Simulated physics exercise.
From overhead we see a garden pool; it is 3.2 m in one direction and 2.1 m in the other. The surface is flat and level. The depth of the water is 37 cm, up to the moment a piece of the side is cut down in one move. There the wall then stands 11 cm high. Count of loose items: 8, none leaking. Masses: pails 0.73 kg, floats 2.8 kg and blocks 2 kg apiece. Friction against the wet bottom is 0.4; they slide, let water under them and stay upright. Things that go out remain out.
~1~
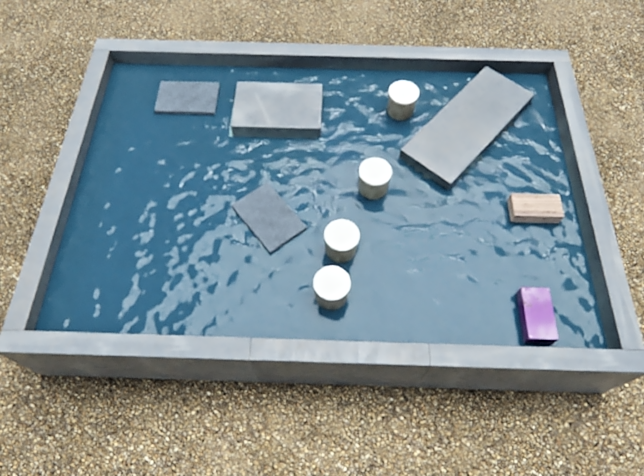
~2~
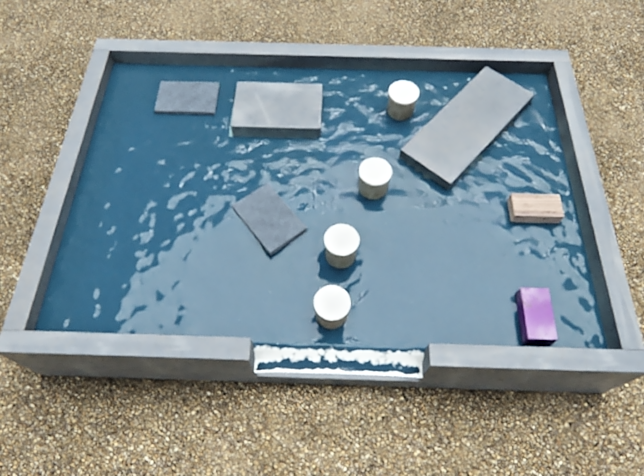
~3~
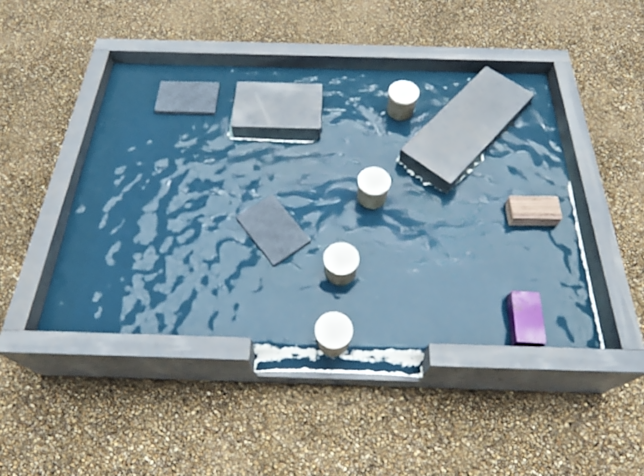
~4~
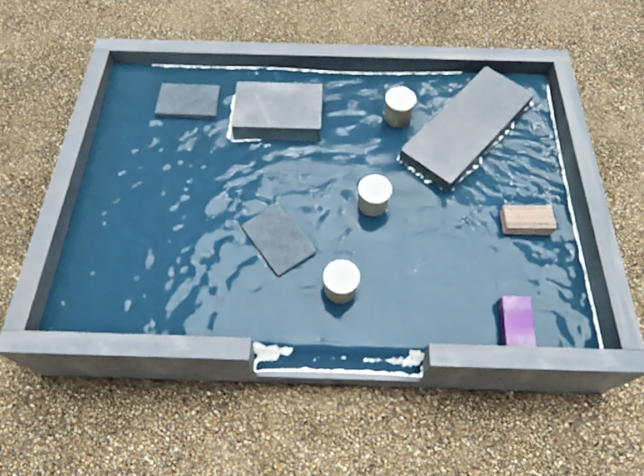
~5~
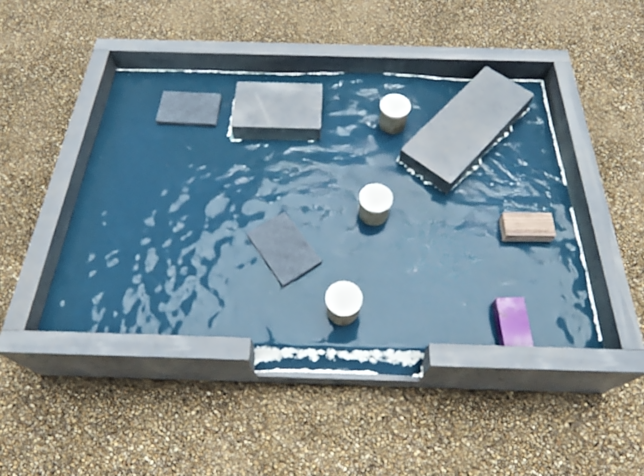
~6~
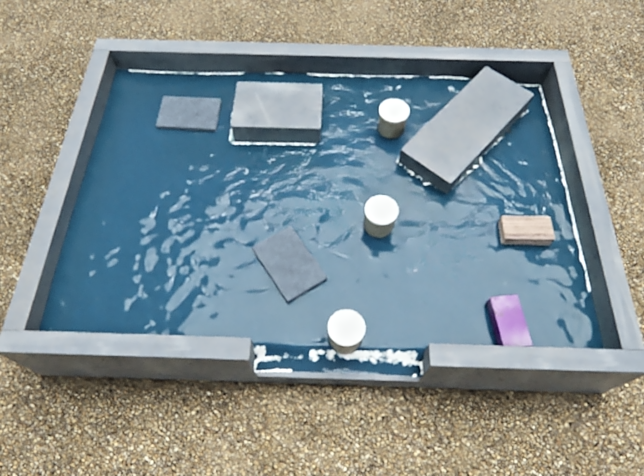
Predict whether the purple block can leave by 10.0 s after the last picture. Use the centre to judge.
Going by the middle, the purple block ends up outside.
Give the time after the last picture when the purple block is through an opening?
It gets out at about 5.0 s.
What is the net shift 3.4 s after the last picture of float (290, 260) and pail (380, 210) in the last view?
In order, washed out for the first and 80 cm for the second.
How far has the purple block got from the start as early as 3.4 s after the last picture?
About 50 cm out of place.
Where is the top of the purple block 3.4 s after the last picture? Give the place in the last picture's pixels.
The top should be near pixel (449, 325).
Then, 0.8 s after the last picture the purple block is near (501, 320), 0.2 m from its start, afloat; 2 of 8 are out; 6 afloat.
Then, 3.4 s after the last picture the purple block is near (449, 325), 0.5 m from its start, afloat; 3 of 8 are out; 5 afloat.
Then, 6.0 s after the last picture the purple block has gone out; 5 of 8 are out; 3 afloat.
Then, 10.0 s after the last picture the purple block has gone out; 5 of 8 are out; 3 afloat.
